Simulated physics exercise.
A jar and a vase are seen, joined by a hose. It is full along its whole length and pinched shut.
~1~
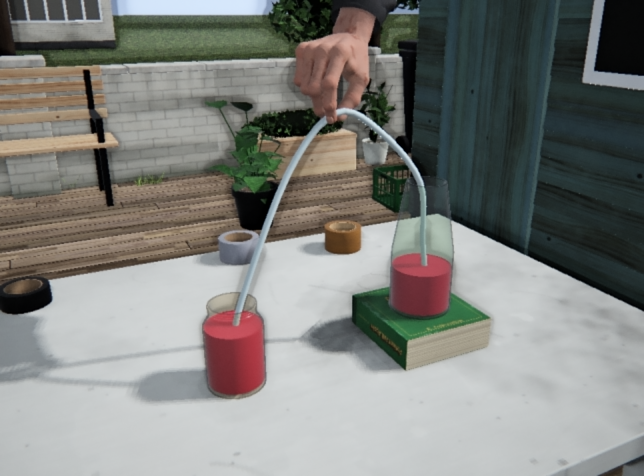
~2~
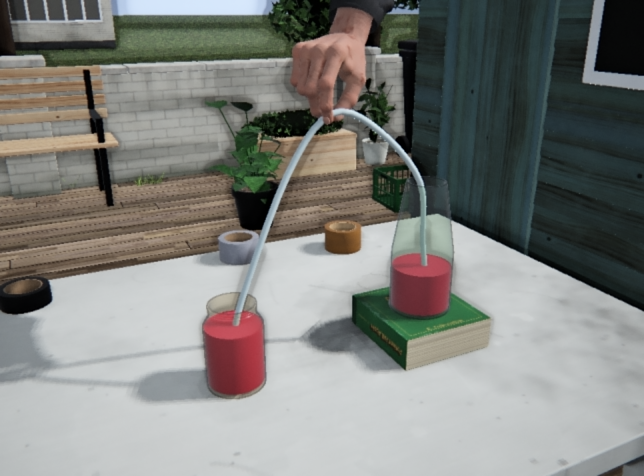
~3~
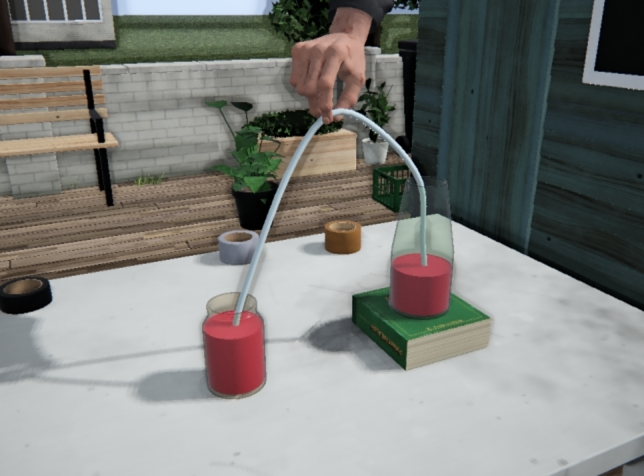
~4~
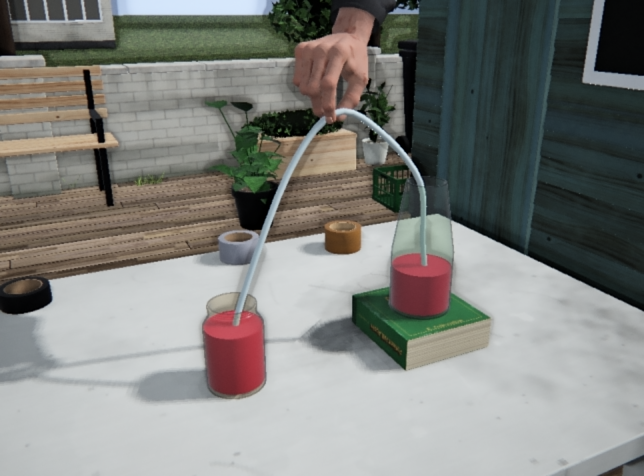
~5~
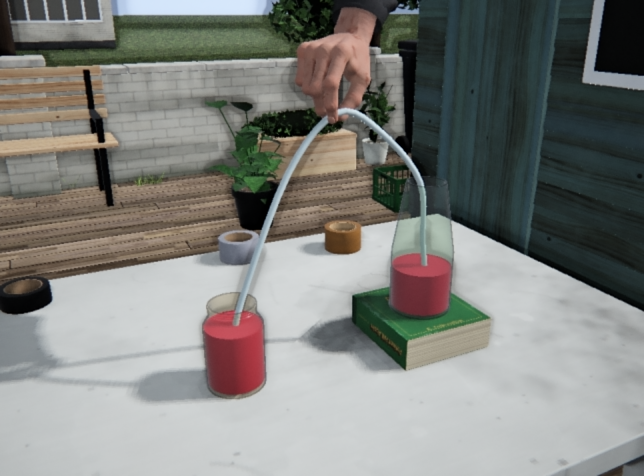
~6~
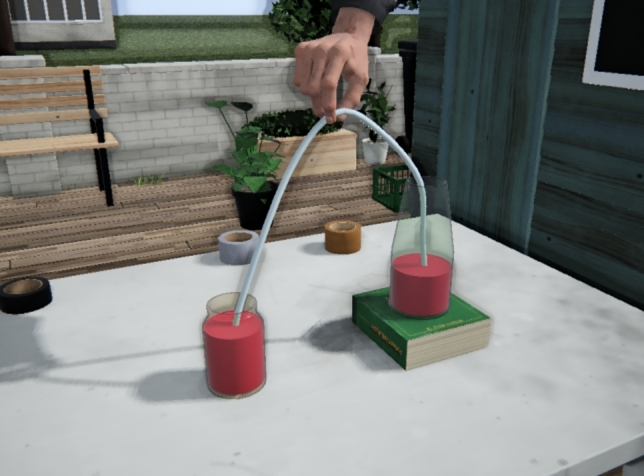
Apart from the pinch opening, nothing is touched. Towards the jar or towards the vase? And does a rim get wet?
So the squash travels to the left side and, once there, it fits inside.
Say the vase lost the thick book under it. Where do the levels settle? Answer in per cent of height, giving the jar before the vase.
Roughly 60 percent and 35 percent.
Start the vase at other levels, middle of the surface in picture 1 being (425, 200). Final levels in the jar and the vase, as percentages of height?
100 % then 35 %, roughly.
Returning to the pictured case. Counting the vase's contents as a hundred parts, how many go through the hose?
Share passed on: Around 20 percent.
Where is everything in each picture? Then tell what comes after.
The hose is pinched; jar (234, 342) about three quarters full, on the top itself; vase (423, 244) about a third full, up on the thick book, in the first frame.
Nothing flows; jar about three quarters full, surface at (233, 325); vase about a third full, surface at (421, 266), in the second frame.
Fingers on the hose; jar (234, 342) about three quarters full; vase (423, 244) about a third full, in the third frame.
Still shut; jar about three quarters full, surface at (233, 325); vase about a third full, surface at (421, 266), in the fourth frame.
The hose is pinched; jar (234, 342) about three quarters full, on the top itself; vase (423, 244) about a third full, up on the thick book, in the fifth frame.
Nothing flows; jar about three quarters full, surface at (233, 325); vase about a third full, surface at (421, 266), in the sixth frame.
Soon after, the jar is about three quarters full; the vase is about a third full.
Later, the jar is about three quarters full; the vase is about a quarter full.
In the end, the jar is nearly full; the vase is about a quarter full; the two surfaces are level.
